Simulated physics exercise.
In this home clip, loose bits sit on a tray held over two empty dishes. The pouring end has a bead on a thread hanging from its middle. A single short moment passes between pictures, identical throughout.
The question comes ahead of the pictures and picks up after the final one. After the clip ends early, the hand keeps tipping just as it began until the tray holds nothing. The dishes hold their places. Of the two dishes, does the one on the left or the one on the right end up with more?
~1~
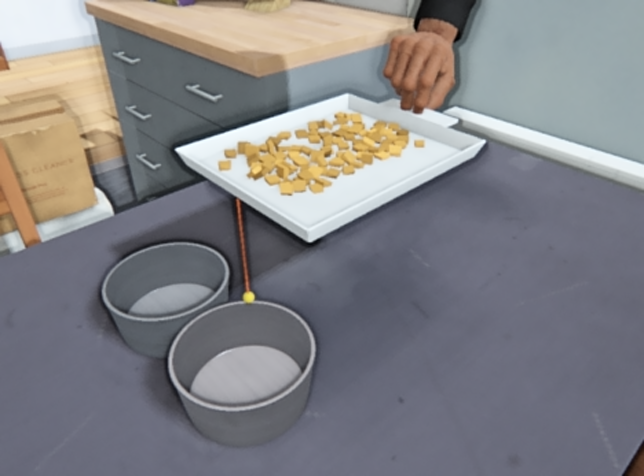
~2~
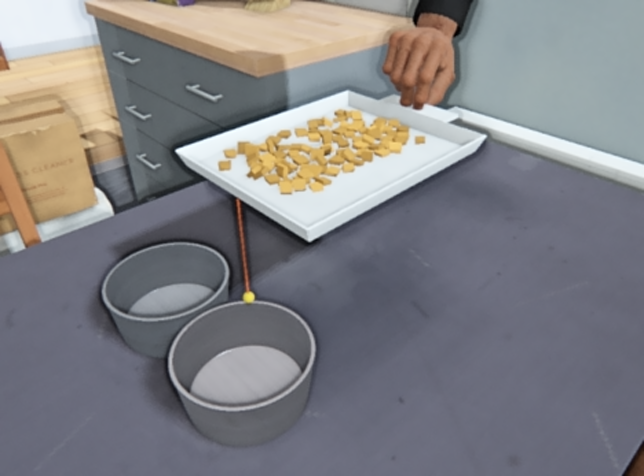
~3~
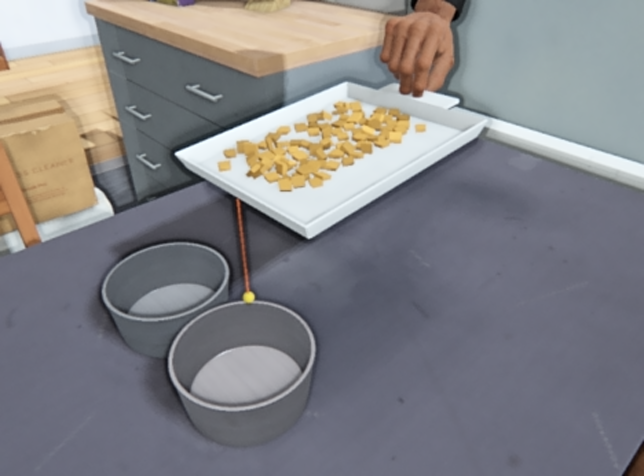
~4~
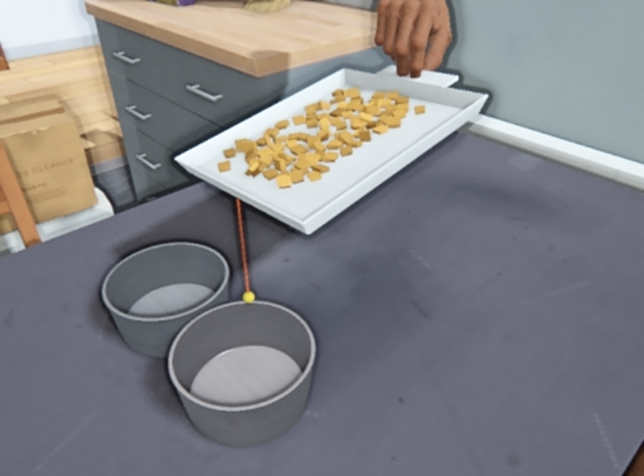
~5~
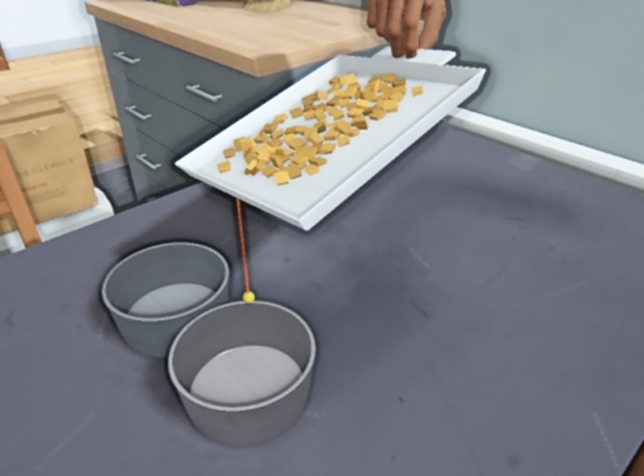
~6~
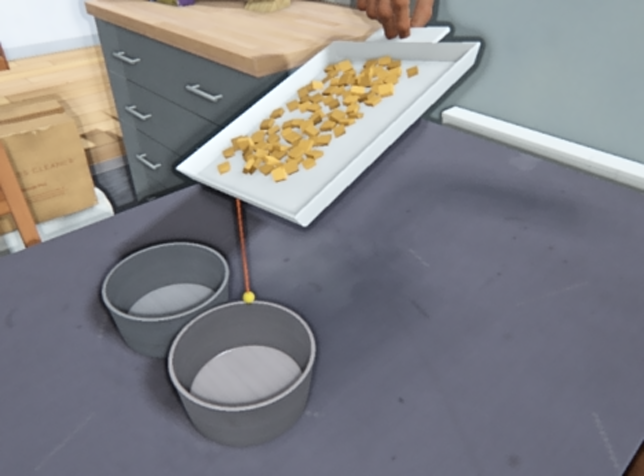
The one on the left.
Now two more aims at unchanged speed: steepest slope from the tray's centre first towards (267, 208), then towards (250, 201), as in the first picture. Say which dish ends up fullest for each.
Try 1: The right-side dish; try 2: The right-side dish.
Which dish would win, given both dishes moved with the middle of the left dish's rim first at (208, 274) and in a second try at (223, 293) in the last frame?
The first time the left-side one comes out ahead, the second time the left-side one.
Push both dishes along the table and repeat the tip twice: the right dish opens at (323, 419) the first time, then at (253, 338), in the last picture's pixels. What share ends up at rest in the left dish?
Close to 20 in a hundred, then close to 90 in a hundred.
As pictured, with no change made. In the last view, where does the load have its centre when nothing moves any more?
The centre settles at about (187, 310).
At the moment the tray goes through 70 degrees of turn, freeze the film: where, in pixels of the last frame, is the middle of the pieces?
Its middle sits at about pixel (211, 169).
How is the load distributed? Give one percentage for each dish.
Roughly: Left 90 %, right 10 %.
Just after the last frame, tray tipped steeply; the larger part on the tray; just a few in the left dish; about a tenth in the air.
A moment on, tray tipped past a quarter turn; about a tenth in the right dish; the larger part in the left dish; just a few outside both; about a tenth in the air.
Further on, tray tipped past a quarter turn; about a tenth in the right dish; almost all in the left dish; just a few outside both.
When it is over, tray tipped past a quarter turn; about a tenth in the right dish; almost all in the left dish; just a few outside both.
